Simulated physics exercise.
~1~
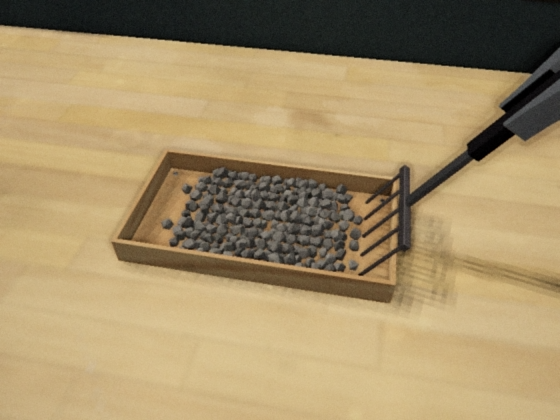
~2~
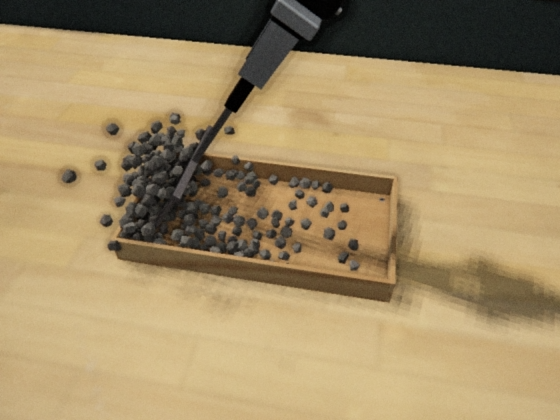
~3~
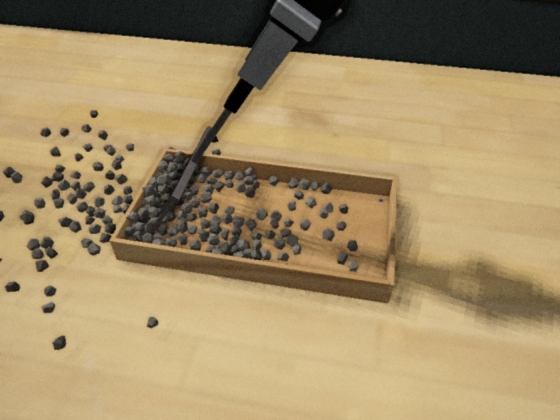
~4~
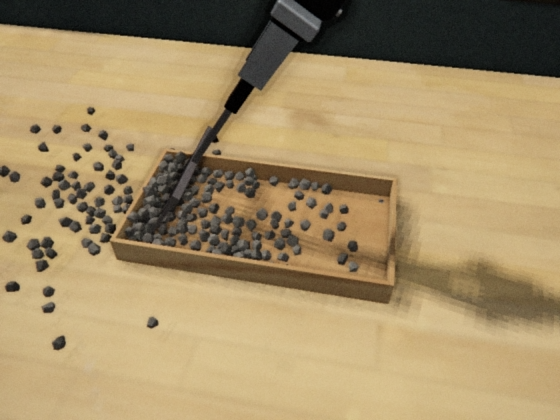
A robot arm rakes dark pebbles leftward through a wooden trough, spilling some onto the table.
